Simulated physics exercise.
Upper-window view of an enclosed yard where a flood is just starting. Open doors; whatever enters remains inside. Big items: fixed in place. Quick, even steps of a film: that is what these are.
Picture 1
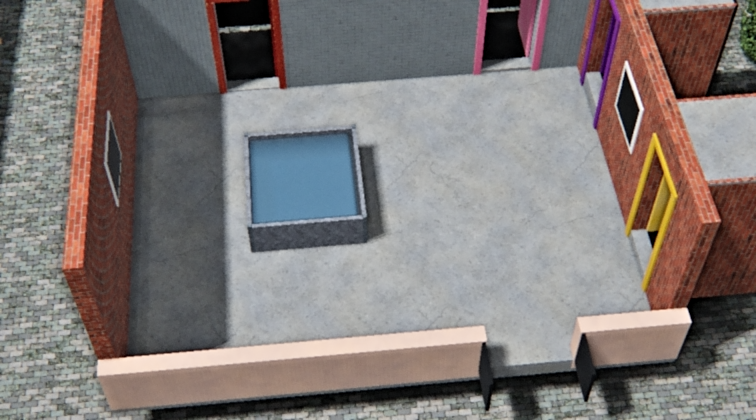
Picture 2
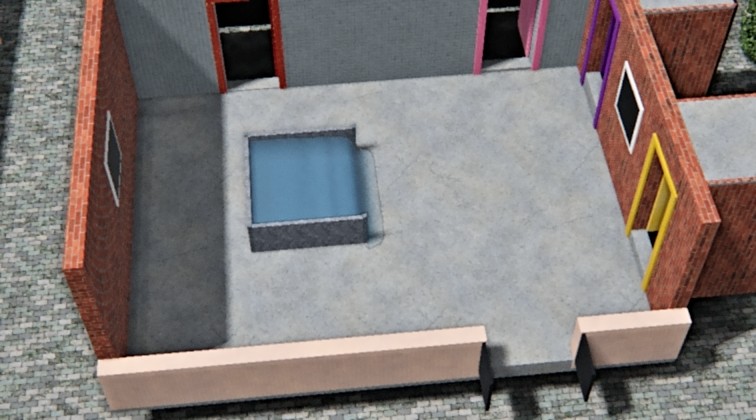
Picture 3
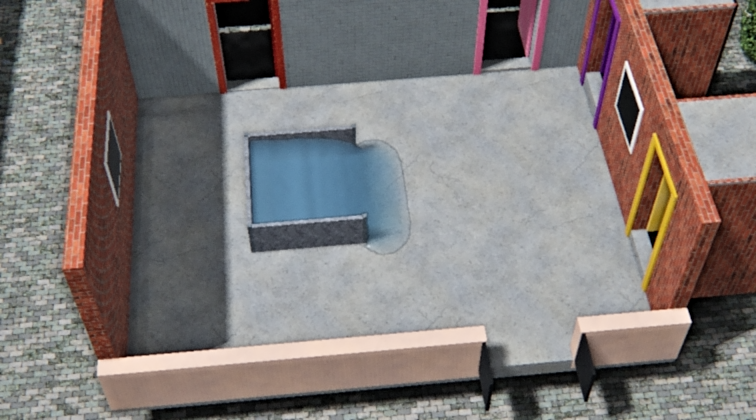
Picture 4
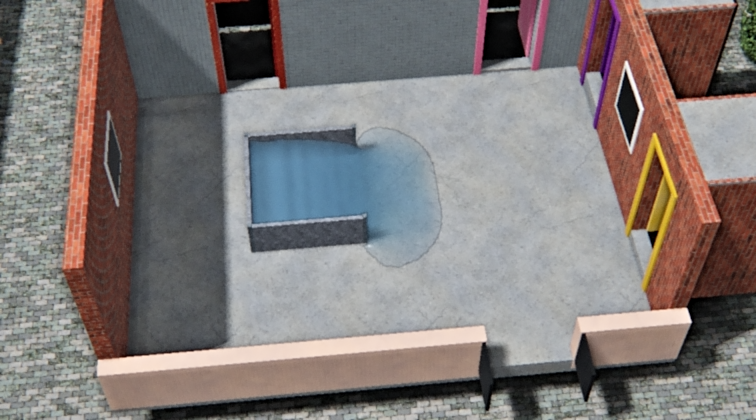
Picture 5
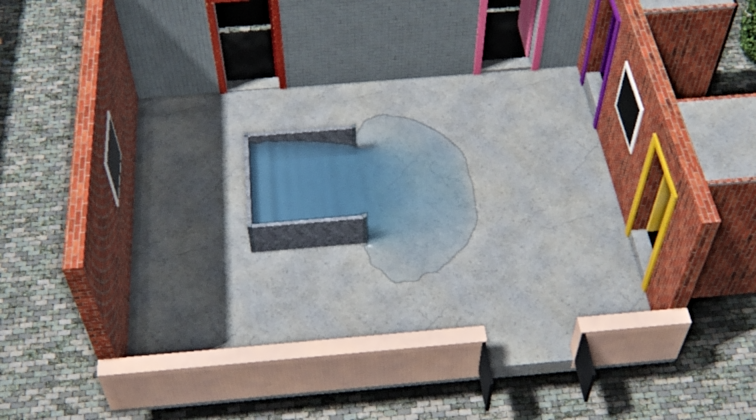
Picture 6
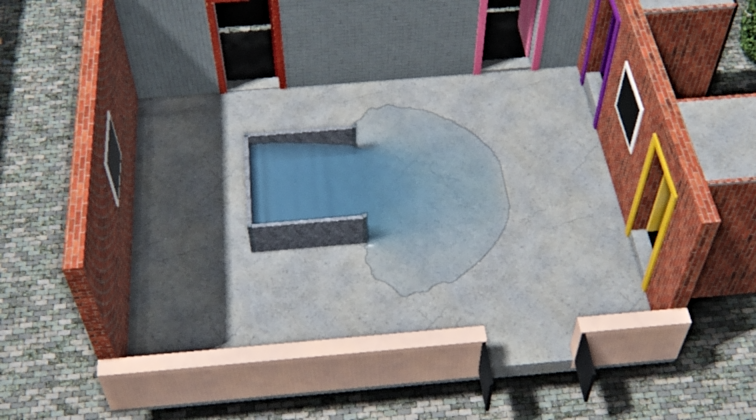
In the video, a raised tank of blue water stands in a walled yard with open doorways; its right side opens, and water pours out, spreading rightward across the grey floor in a widening, rounded sheet.
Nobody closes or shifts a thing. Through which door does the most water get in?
The pink door.
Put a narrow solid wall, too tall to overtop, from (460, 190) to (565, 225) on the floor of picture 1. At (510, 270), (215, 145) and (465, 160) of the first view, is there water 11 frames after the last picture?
The first spot is soaked, the second unreached, the third soaked.
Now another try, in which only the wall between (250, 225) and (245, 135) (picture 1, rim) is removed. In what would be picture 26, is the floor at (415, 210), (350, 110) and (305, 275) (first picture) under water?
The first spot is left untouched, the second soaked through, the third left untouched.
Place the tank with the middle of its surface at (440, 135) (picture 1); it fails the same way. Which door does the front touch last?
Answer: The red-painted one.
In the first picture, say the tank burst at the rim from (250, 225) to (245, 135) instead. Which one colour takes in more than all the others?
Answer: The red door.
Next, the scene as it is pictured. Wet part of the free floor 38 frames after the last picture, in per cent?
Around 60 percent, give or take.
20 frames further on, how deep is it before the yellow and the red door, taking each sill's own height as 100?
The first is near 70 per cent, the second near 0 per cent.
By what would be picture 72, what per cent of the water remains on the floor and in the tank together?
Some 88 per cent has not gone.
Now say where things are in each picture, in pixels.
The first frame shows the tank at (304, 178) is whole and still.
In the second frame, water pours out at (357, 188) and has run to (373, 242).
In the third frame, water pours out at (357, 190) and has run to (393, 247).
In the fourth frame, the front is at (418, 252), out from the gap at (358, 190).
In the fifth frame, the front is at (469, 228), out from the gap at (358, 191).
In the sixth frame, water pours out at (358, 191) and has run to (504, 210).
A moment on, water covers 35 % of the floor; yellow door not reached, pink door not reached, red door not reached, purple door not reached.
Next, water covers 45 % of the floor; yellow door wet at the sill, nothing in, pink door wet at the sill, nothing in, red door not reached, purple door wet at the sill, nothing in.
Then, water covers 50 % of the floor; yellow door wet at the sill, nothing in, pink door a trickle in, red door not reached, purple door wet at the sill, nothing in.
Later, water covers 60 % of the floor; yellow door wet at the sill, nothing in, pink door some in, red door not reached, purple door wet at the sill, nothing in.
In the end, water covers 90 % of the floor; yellow door wet at the sill, nothing in, pink door some in, red door wet at the sill, nothing in, purple door wet at the sill, nothing in; the pink door has let in the most.
